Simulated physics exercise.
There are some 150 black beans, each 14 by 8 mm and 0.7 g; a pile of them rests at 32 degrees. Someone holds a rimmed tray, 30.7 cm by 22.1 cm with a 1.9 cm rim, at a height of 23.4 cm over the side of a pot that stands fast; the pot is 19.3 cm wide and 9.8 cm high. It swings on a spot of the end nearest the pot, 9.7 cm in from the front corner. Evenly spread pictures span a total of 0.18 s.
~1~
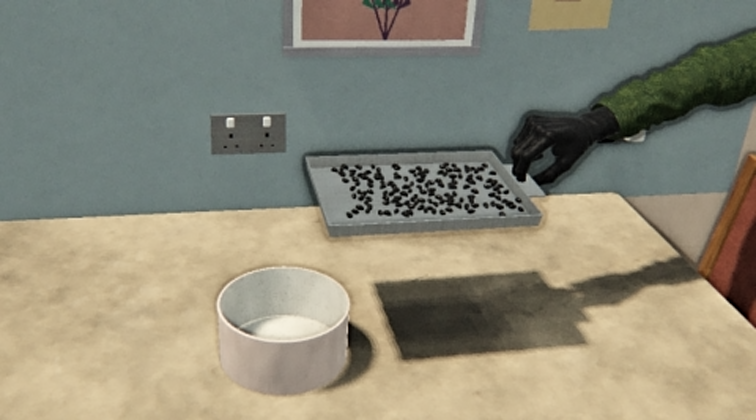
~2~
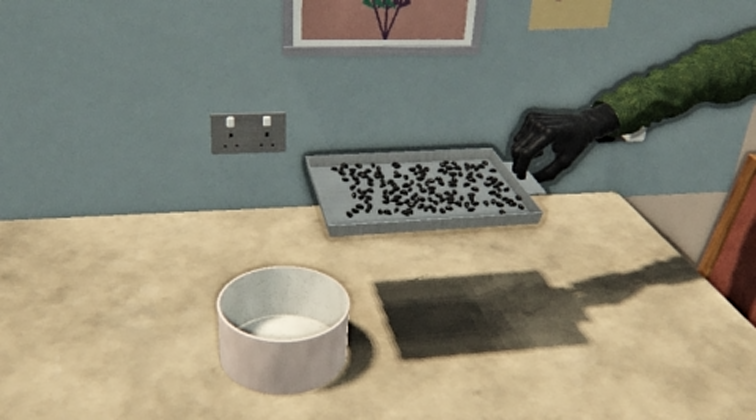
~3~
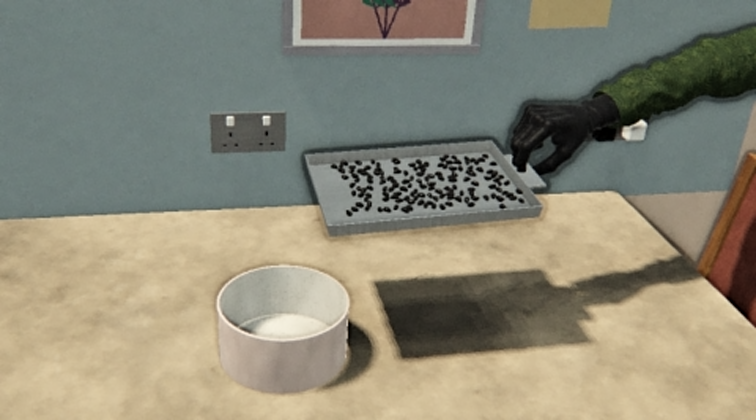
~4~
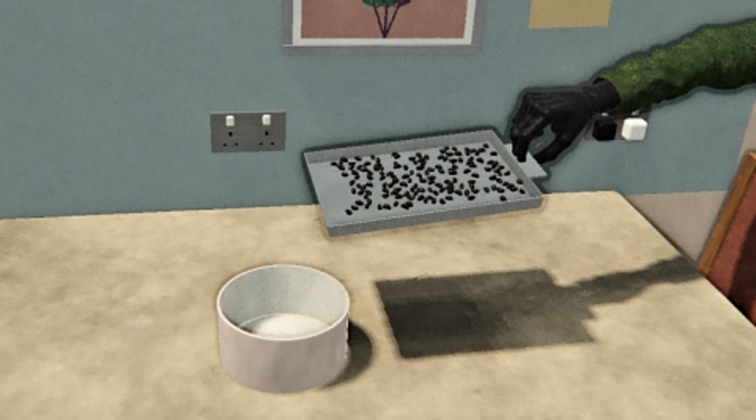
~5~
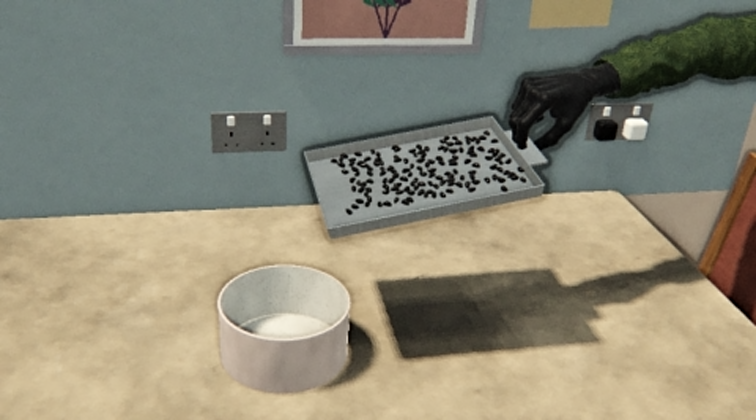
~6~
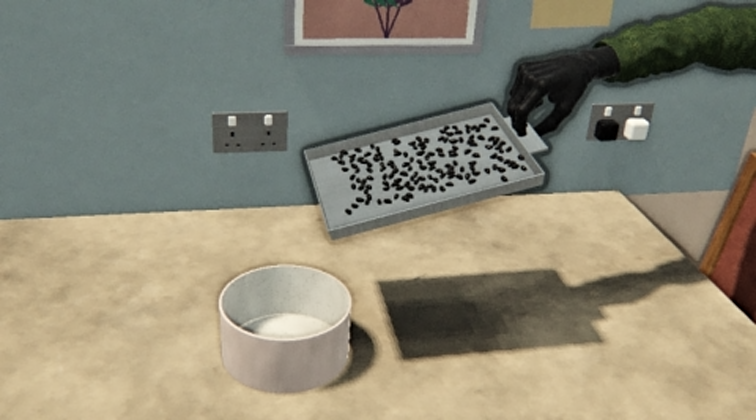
A black-gloved hand gradually raises the right end of a gray tray holding scattered black beans.
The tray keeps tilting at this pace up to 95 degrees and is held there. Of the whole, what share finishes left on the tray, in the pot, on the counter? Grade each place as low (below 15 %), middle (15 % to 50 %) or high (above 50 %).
Tray - low; pot - high; counter - low.
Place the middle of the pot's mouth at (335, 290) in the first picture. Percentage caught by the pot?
Close to 45 in a hundred.
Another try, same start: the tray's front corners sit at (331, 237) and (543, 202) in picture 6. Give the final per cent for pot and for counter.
Pot 55, counter 45.
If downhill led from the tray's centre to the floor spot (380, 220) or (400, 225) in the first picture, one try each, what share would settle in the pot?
Approximately 90 percent, then 40 percent.
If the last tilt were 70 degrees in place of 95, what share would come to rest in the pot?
60 %.
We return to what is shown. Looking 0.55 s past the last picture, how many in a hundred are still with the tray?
Estimate: Near 55 in a hundred.
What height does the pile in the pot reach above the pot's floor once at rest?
About 1.5 centimetres.
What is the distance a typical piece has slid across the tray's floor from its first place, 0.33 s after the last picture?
Roughly 9 cm.
Then, 0.33 s after the last picture, tilt 54 degrees; the tray holds 100 %, the pot 0 %.
Then, 0.55 s after the last picture, tilt 80 degrees; the tray holds 55 %, the pot 5 %.
Then, 0.89 s after the last picture, tilt 95 degrees; the tray holds 15 %, the pot 75 %.
In the end, tray 0 %, pot 95 %, counter 5 %.
